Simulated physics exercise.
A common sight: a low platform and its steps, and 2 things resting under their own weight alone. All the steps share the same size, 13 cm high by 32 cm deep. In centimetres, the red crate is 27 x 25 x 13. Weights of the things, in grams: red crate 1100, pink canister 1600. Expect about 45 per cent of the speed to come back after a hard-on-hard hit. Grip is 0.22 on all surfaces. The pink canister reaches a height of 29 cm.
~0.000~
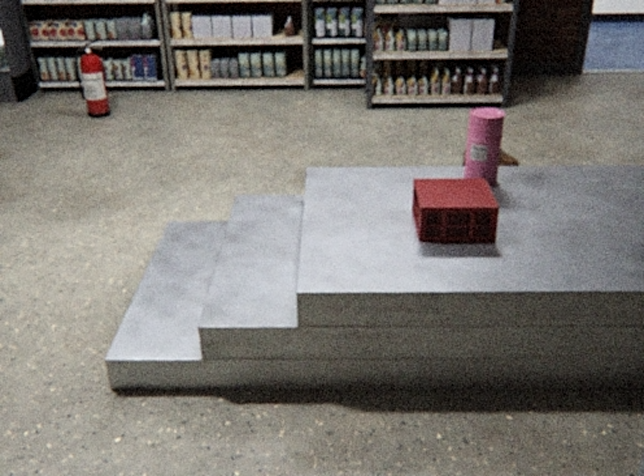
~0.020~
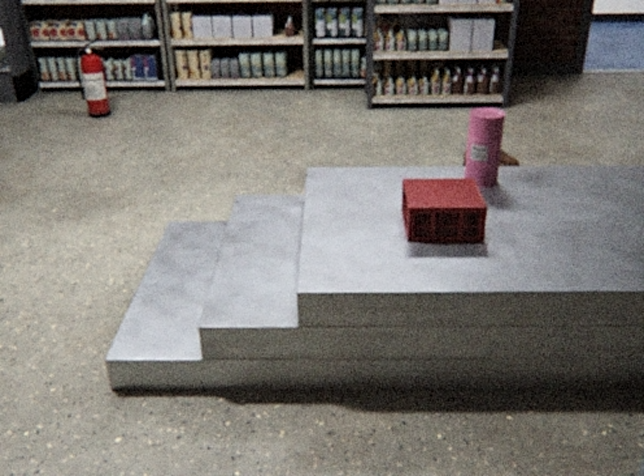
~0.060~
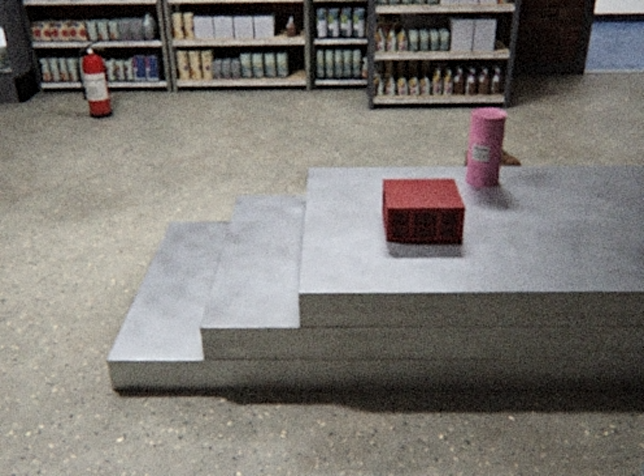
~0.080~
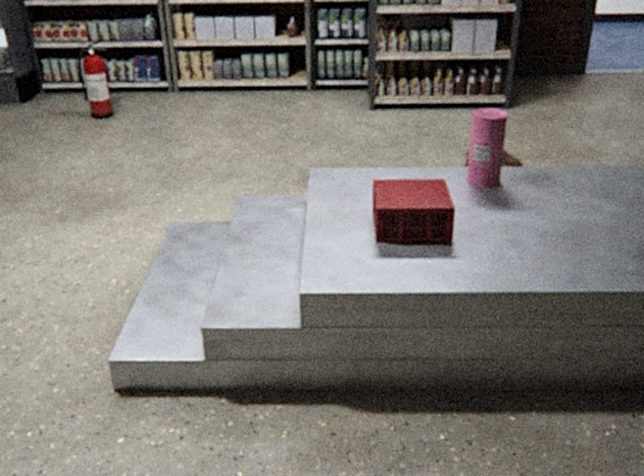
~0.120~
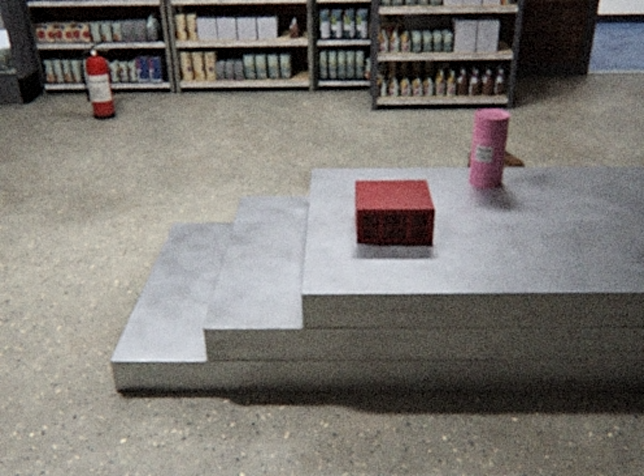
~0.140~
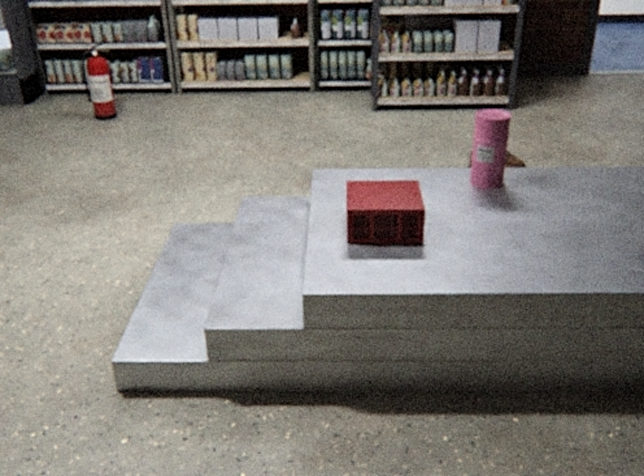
A red crate slides steadily leftward across the top of a low grey platform, moving away from a pink canister toward the steps at left, while the canister stays standing and the view barely shifts. The platform sits on a speckled floor in a store-like room, seen from slightly above. Behind it are shelves of packaged goods, with a red fire extinguisher at the upper left.
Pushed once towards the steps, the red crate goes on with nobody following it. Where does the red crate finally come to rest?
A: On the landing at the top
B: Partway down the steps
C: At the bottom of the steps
At the bottom of the steps.
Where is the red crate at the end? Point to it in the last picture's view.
It winds up close to (59, 303).
After 0.54 s, 32 cm past the top edge and 13 cm lower; red crate near (223, 243).
After 0.84 s, 67 cm past the top edge and 24 cm lower; red crate near (134, 269).
At rest (1.8 s), 99 cm past the top edge and 39 cm lower; pink canister in place, give or take 12 cm. Seen from the same camera at the end, red crate near (59, 303).
